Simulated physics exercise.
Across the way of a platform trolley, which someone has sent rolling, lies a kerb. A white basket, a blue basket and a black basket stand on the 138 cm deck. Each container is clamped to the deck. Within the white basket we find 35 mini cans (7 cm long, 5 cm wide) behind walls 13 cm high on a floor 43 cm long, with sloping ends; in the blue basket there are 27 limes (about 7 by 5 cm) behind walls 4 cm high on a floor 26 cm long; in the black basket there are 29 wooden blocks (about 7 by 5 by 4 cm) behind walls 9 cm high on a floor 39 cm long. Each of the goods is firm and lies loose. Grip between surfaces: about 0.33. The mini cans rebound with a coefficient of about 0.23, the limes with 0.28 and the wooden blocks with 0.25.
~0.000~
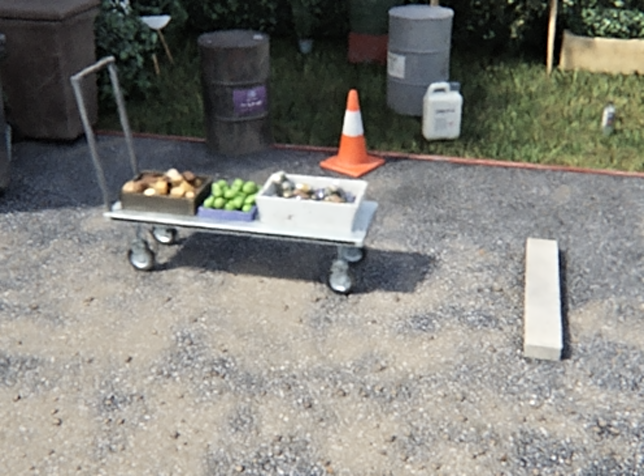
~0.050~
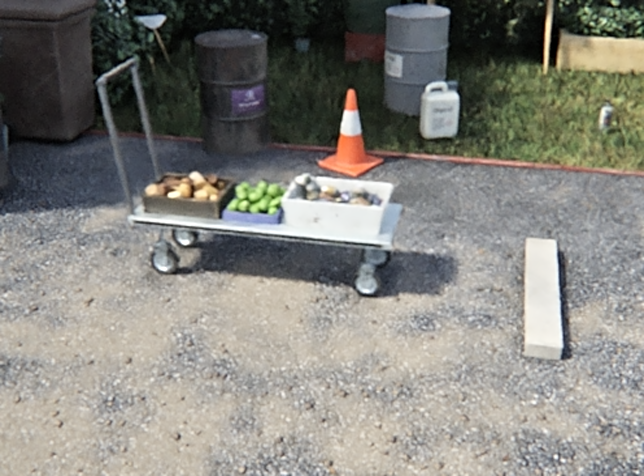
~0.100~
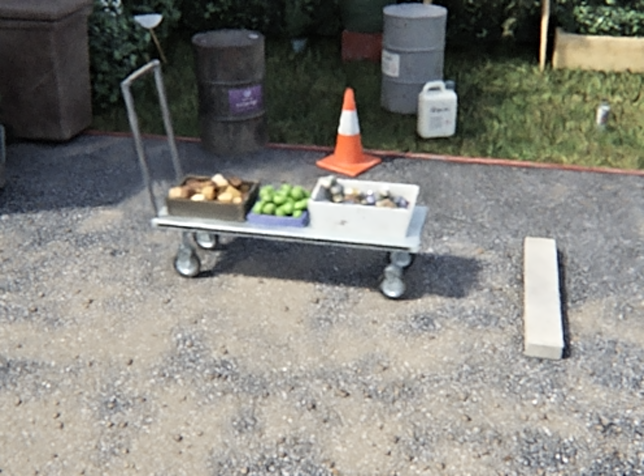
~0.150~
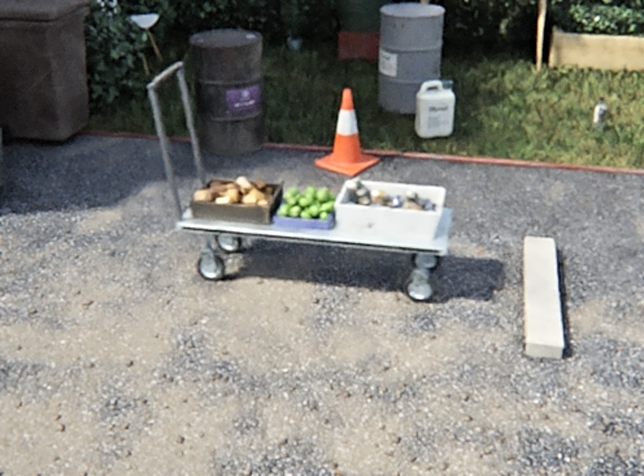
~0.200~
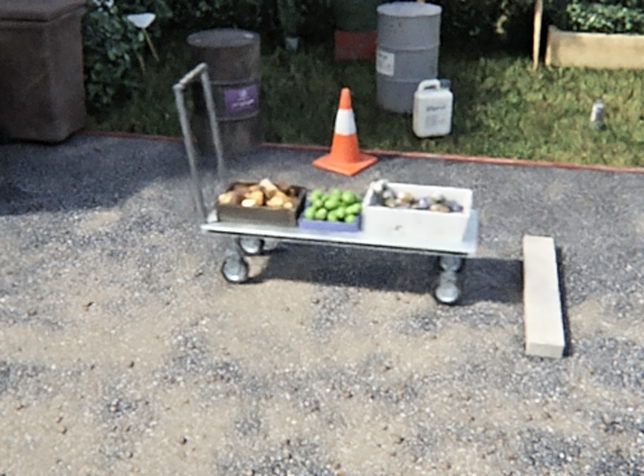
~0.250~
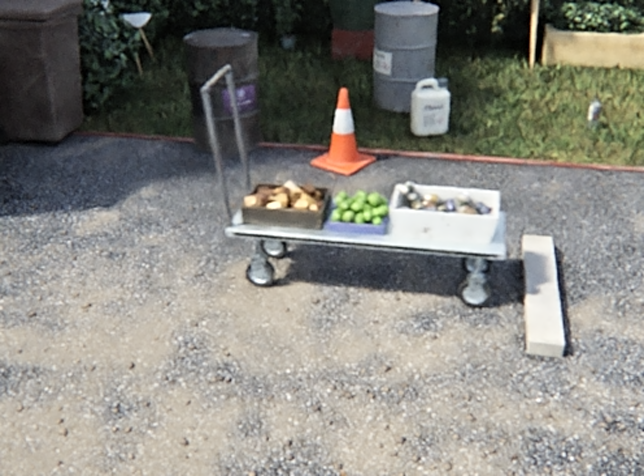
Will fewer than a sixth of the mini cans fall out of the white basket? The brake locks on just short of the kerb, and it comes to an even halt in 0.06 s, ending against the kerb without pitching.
Yes, fewer than a sixth fall out.
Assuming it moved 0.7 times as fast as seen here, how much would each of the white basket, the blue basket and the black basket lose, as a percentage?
Then the white basket sheds 0 per cent, the blue basket 30 per cent, and the black basket 0 per cent.
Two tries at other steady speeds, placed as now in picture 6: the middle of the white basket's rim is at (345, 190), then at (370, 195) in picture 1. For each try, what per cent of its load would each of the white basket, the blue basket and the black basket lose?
White basket: 0 / 0 percent; blue basket: 30 / 20 percent; black basket: 10 / 0 percent.
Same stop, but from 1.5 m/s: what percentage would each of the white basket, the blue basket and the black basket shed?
In that case the white basket sheds 0 per cent of its load, the blue basket 20 per cent, and the black basket 0 per cent.
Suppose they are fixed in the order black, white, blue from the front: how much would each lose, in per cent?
With that order the white basket sheds 10 per cent of its load, the blue basket 30 per cent, and the black basket 10 per cent.
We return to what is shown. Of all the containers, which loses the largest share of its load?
The blue basket.
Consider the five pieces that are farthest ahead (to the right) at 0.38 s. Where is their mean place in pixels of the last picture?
Somewhere near pixel (522, 215) of the last view.
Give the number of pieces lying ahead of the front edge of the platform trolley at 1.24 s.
About 2.
After 0.28 s, the brake bites.
After 0.38 s, the white basket has all 35, the blue basket is down by 3 of 27 and the black basket has all 29.
After 0.50 s, the white basket has all 35, the blue basket is down by 6 of 27 and the black basket is down by 4 of 29.
After 0.73 s, the white basket is down by 2 of 35, the blue basket is down by 9 of 27 and the black basket is down by 5 of 29.
When it is over (at 1.24 s), the white basket is down by 2 of 35, the blue basket is down by 9 of 27 and the black basket is down by 5 of 29. Asked share, 2 of 35, 6 per cent.
